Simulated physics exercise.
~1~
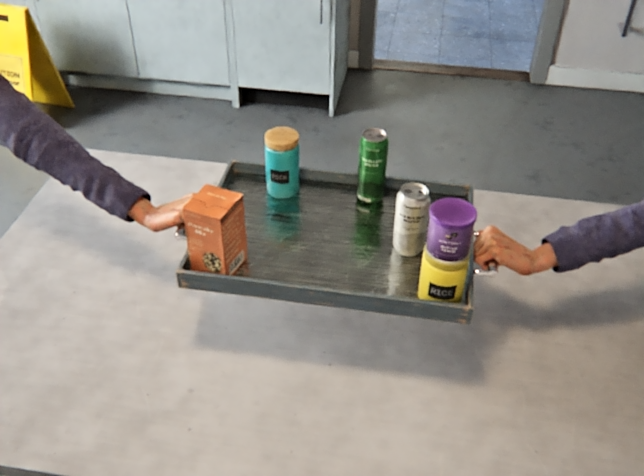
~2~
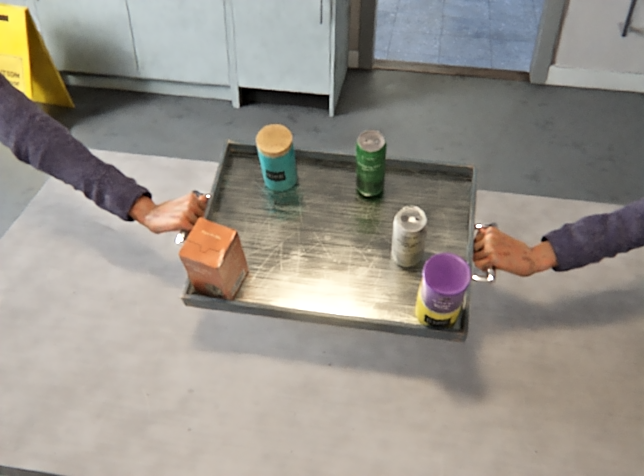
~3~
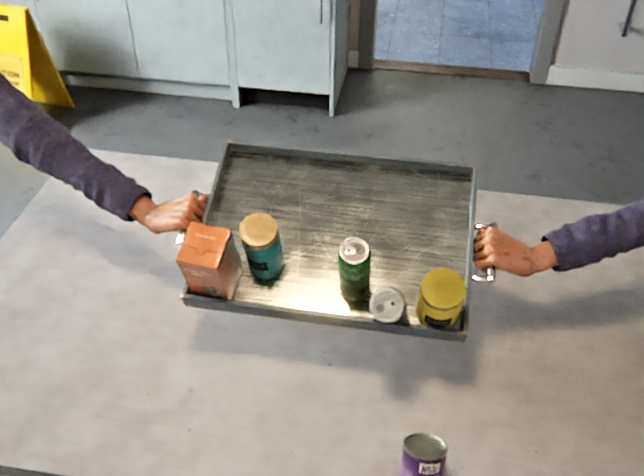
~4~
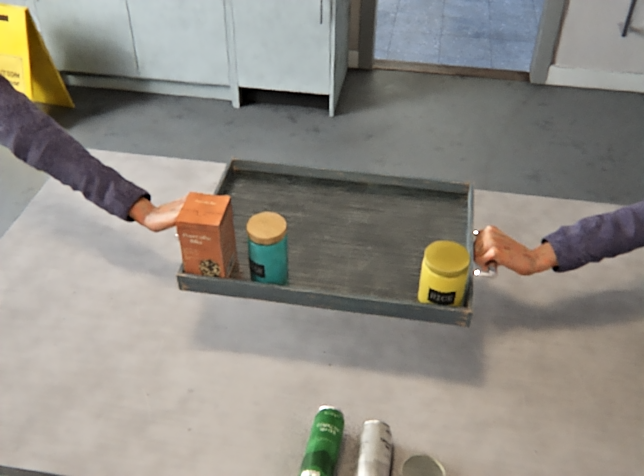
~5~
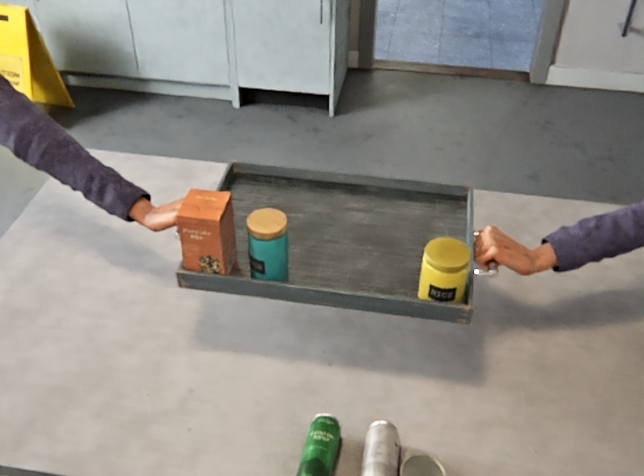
In a room with pale cabinets and a yellow floor sign, two hands hold a dark tray carrying an orange carton, a turquoise jar, a green can, a white can and a purple tin stacked on a yellow jar. The hands tip the near edge down, and the objects lean. The purple tin drops off the front while the turquoise jar and both cans slide forward. The cans then go over the near edge as the tray levels. Finally, the carton and two jars stand on the level tray, with the cans lying below beside the tin.
